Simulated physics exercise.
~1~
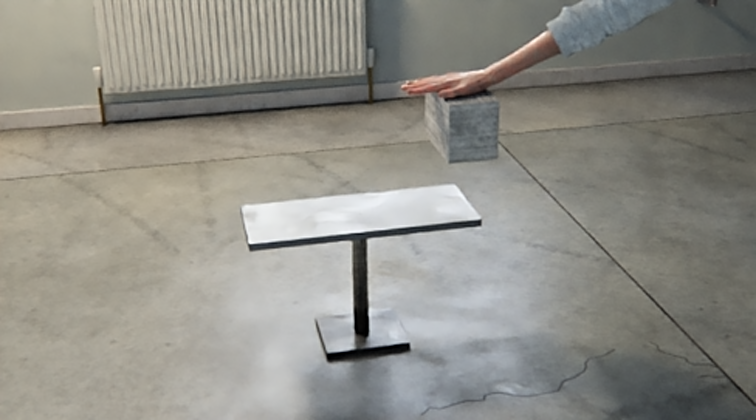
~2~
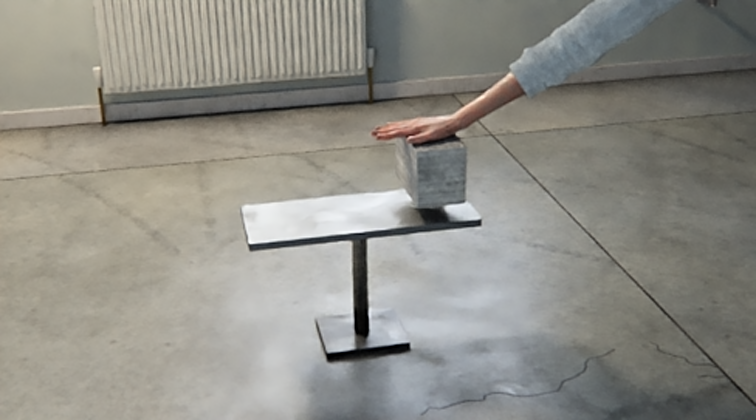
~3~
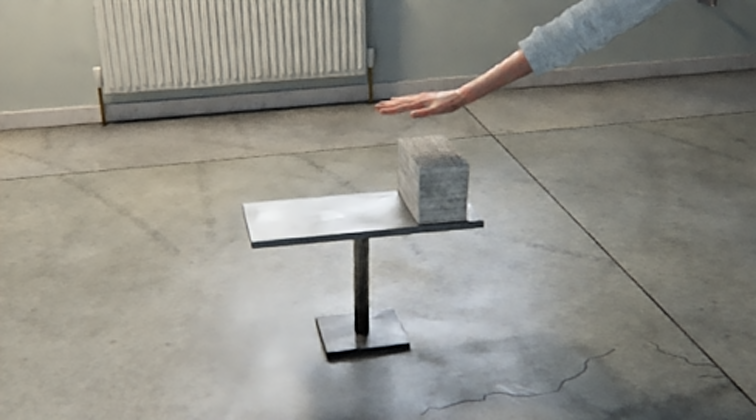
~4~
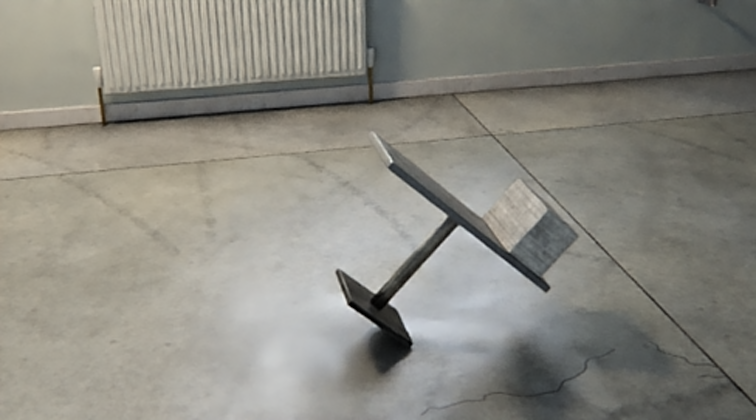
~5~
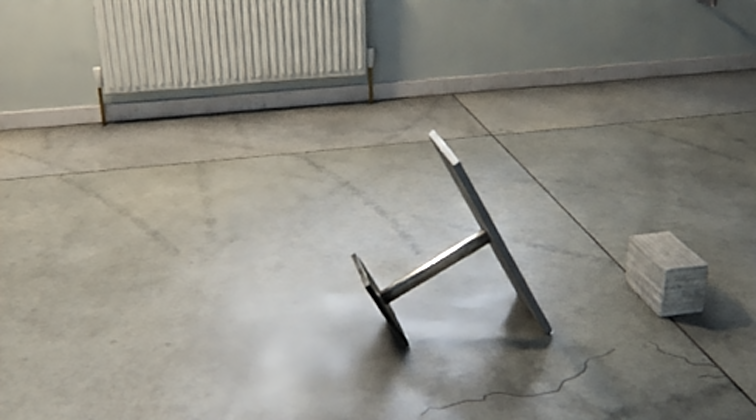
The clip shows a hand lowering a gray block onto the right end of a narrow-footed side table, then letting go and drawing back. The table tips over to the right, and the block comes off and ends up on the floor beside it.
